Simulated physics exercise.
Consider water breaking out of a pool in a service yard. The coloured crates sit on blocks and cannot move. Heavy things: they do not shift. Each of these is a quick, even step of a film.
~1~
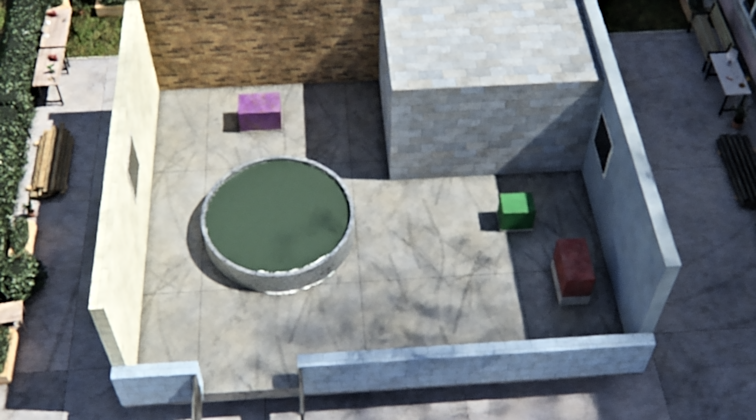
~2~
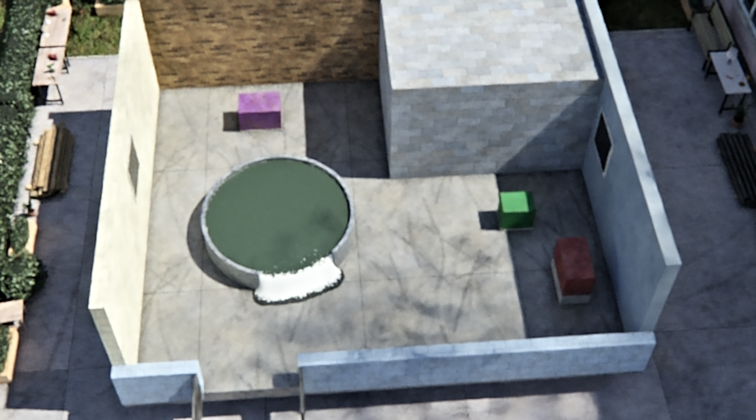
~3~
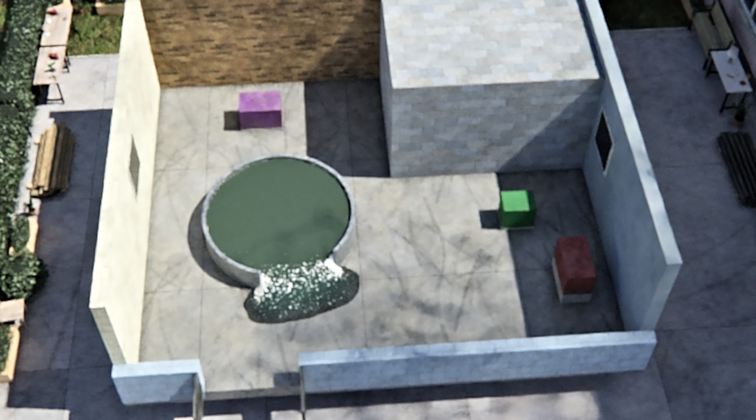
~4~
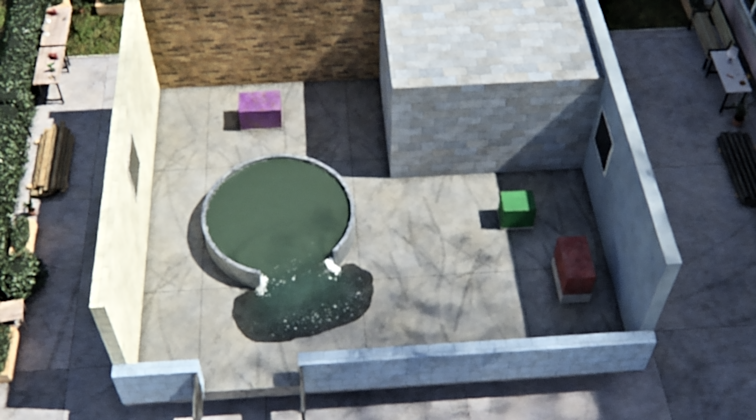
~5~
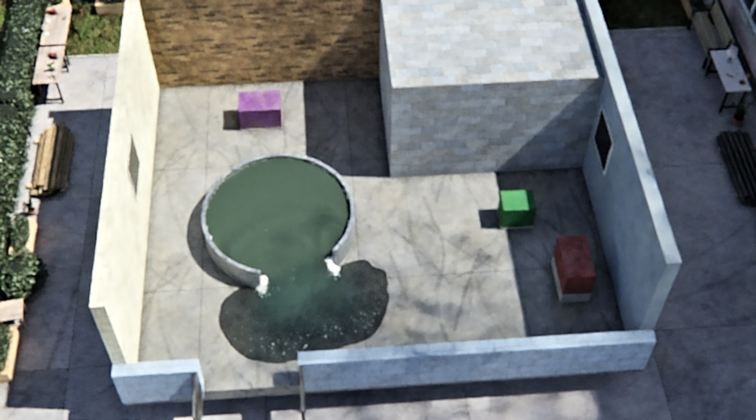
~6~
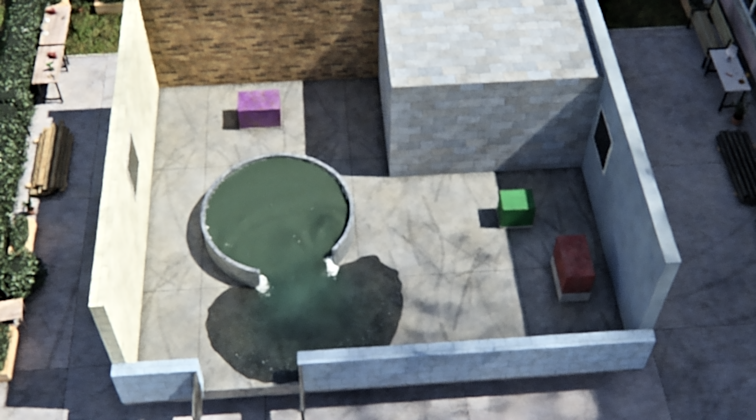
At first, a round pool of still green water sits in a walled yard with purple, green and red blocks. Then water bursts in white foam through a gap in the pool's near side, and a dark, widening puddle spreads over the paving to the front wall, while the blocks stay put.
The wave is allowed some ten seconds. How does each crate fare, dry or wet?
The purple crate will come through untouched. The green crate will not stay dry. The red crate will come through untouched.
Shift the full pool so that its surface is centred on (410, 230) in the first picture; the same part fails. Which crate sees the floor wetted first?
It is the one in red.
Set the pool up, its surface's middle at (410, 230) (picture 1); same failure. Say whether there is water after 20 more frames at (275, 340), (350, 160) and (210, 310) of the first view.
First drenched; next unwetted; last drenched.
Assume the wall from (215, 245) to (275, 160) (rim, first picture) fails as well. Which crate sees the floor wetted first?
First comes the one in purple.
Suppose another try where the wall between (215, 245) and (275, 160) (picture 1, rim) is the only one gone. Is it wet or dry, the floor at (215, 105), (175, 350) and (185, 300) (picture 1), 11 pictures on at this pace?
Point one: Reached. Point two: Reached. Point three: Reached.
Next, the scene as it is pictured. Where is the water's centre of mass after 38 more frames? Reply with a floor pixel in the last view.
I'd mark it close to (385, 269).
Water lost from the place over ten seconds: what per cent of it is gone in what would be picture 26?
45 per cent.
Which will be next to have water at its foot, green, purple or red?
I'd go with the one in red.
A moment on, water covers 15 % of the floor; the purple crate not reached, the green crate not reached, the red crate not reached.
Next, water covers 20 % of the floor; the purple crate not reached, the green crate not reached, the red crate not reached.
Then, water covers 30 % of the floor; the purple crate not reached, the green crate not reached, the red crate water round its plinth.
Later, water covers 45 % of the floor; the purple crate not reached, the green crate water round its plinth, the red crate water round its plinth.
In the end, water covers 65 % of the floor; the purple crate stayed above the water, the green crate was topped, the red crate stayed above the water.
